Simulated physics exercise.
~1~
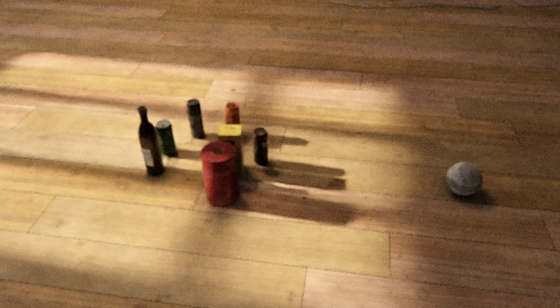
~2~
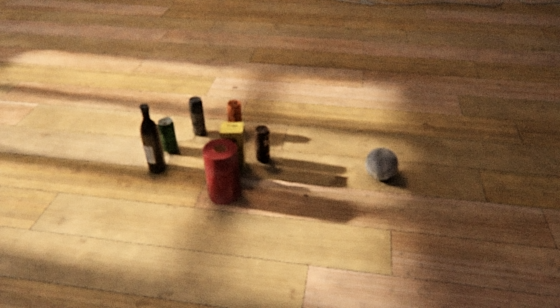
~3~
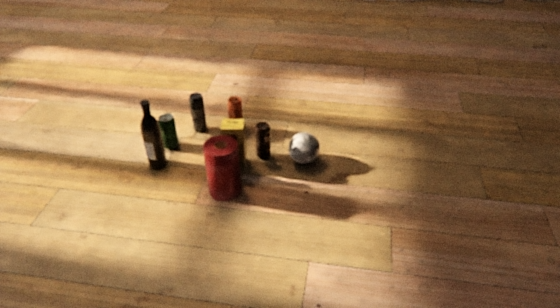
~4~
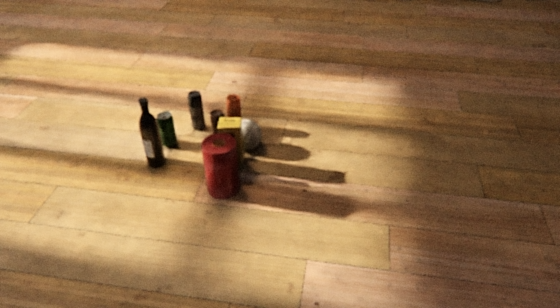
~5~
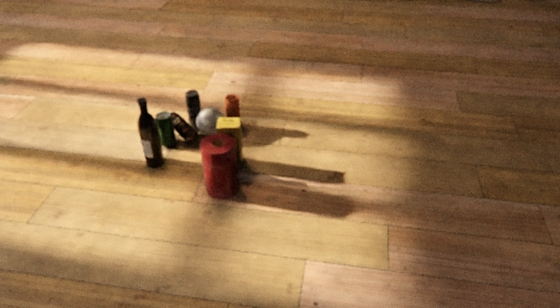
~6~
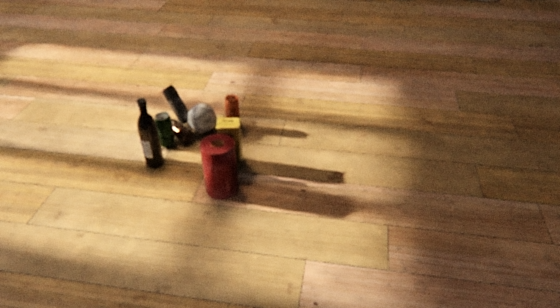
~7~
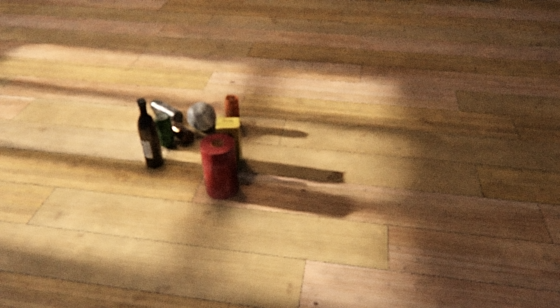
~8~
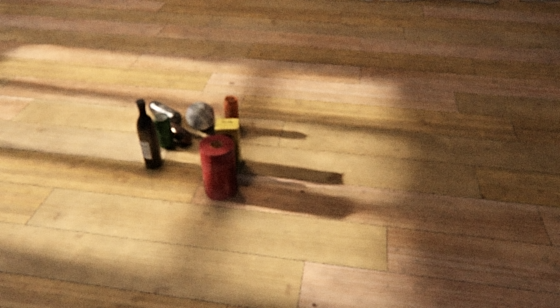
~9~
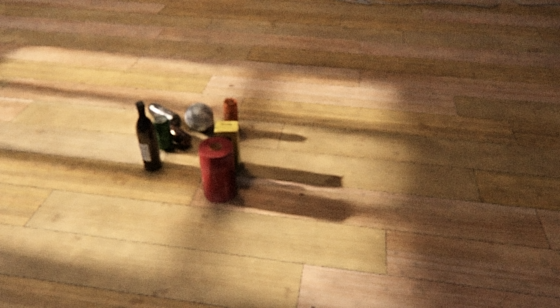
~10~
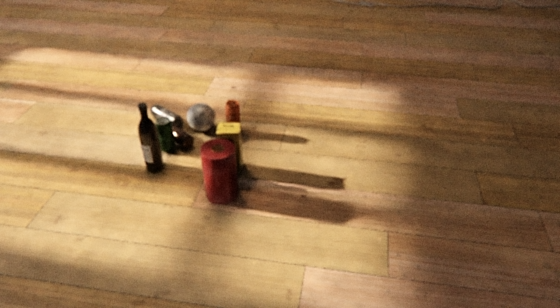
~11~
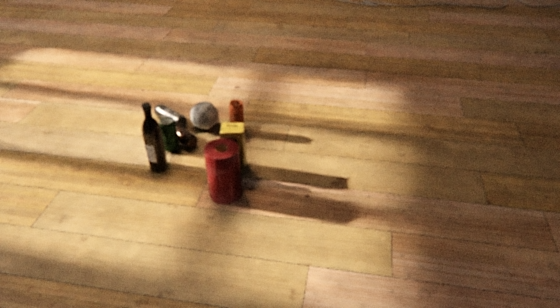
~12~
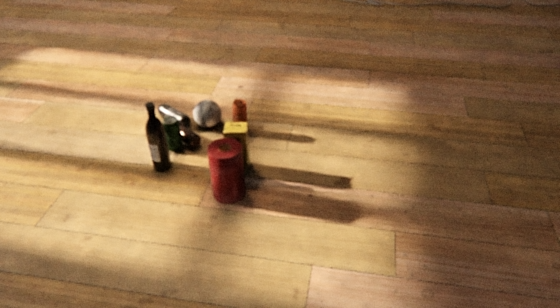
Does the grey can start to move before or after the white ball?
The grey can starts to move after the white ball. The ball is already rolling across the floor well before the can begins to lean.
A white ball rolls leftward across a sunlit wooden floor, seen from above by a slightly swaying camera, toward a small group of standing objects. A black bottle and a green can stand on the left, a red roll in front, a yellow carton and an orange can behind it, with a grey can and a brown can among them. The ball reaches the brown can, which is pushed left and topples. Rolling on more slowly, it meets the grey can, which leans and falls too. The ball settles beside the two fallen cans while everything else stays standing.
